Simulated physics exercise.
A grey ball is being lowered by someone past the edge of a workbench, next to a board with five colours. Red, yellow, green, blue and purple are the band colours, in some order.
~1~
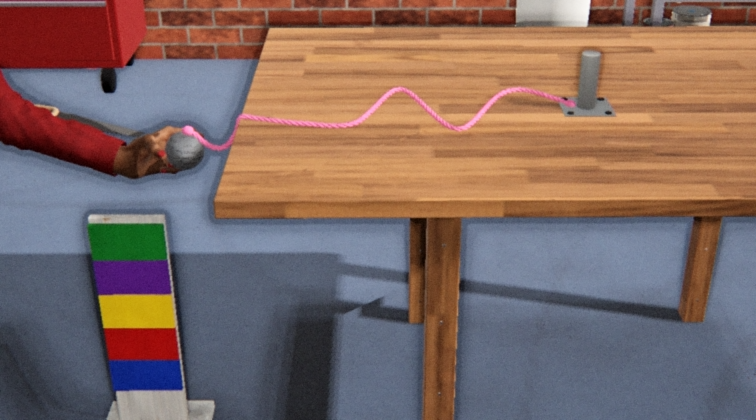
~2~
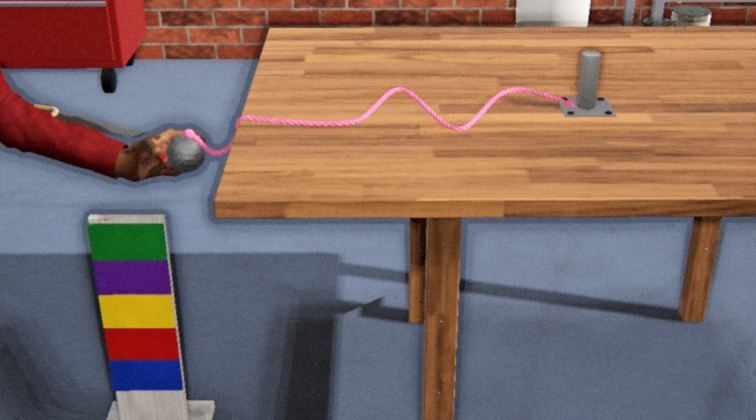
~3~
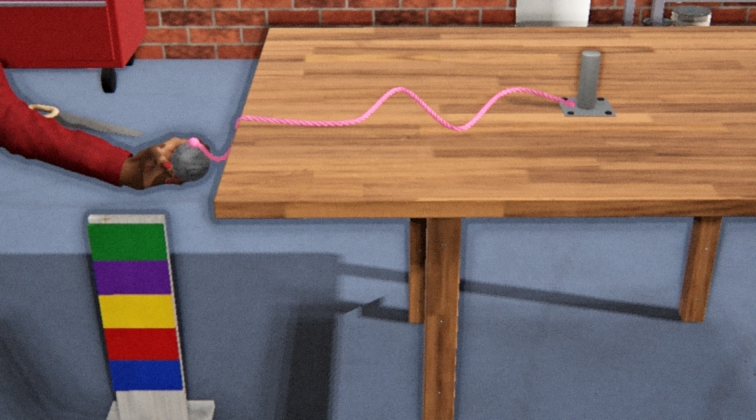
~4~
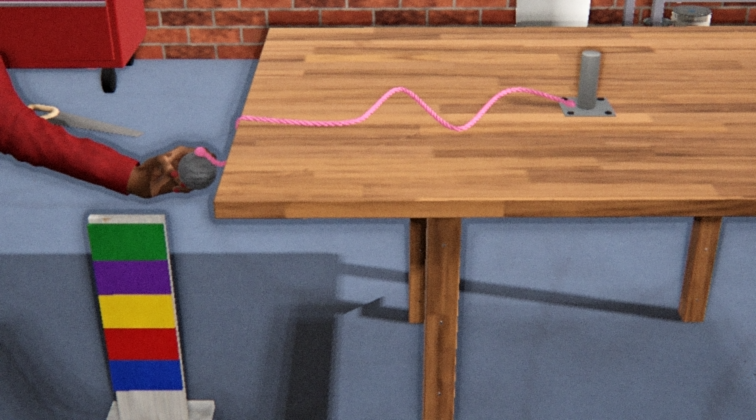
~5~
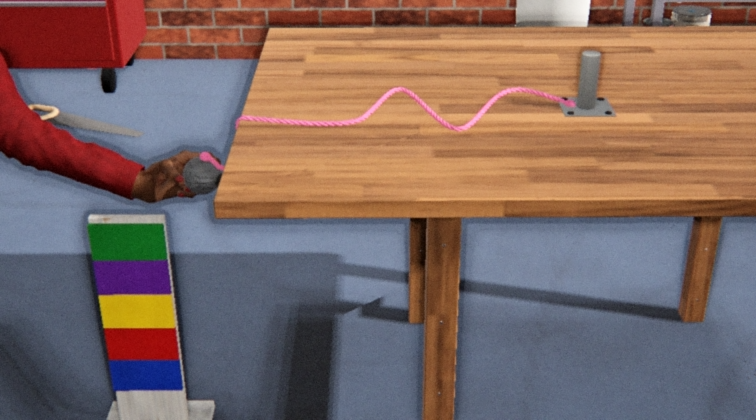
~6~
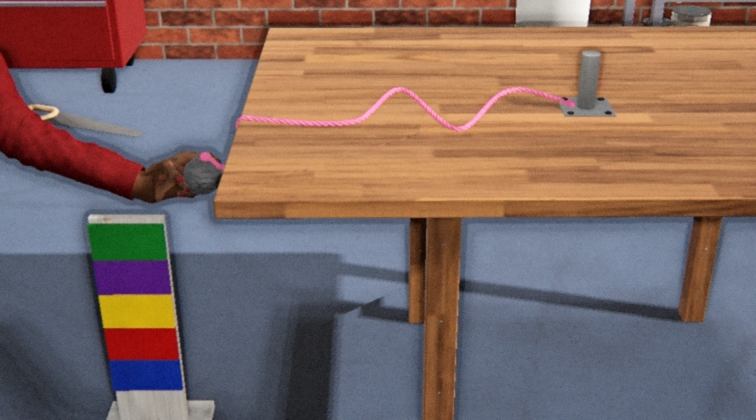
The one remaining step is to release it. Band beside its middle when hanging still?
Blue.
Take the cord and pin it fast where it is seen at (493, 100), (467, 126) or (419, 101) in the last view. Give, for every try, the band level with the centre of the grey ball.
Taking them in turn: Red; yellow; purple.
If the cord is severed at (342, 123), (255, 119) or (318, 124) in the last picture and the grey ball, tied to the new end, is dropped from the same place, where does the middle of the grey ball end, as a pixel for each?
One spot per try: (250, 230), (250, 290), and (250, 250).
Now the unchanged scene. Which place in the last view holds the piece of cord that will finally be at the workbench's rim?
That spot is roughly at (391, 92).
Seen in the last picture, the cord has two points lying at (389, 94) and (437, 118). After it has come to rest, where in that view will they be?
Point one: (241, 125); point two: (340, 111).
Soon after, ball near (255, 345); level with red.
Then, ball near (255, 371); level with blue.
At rest, ball near (265, 373); level with blue. The blue one.
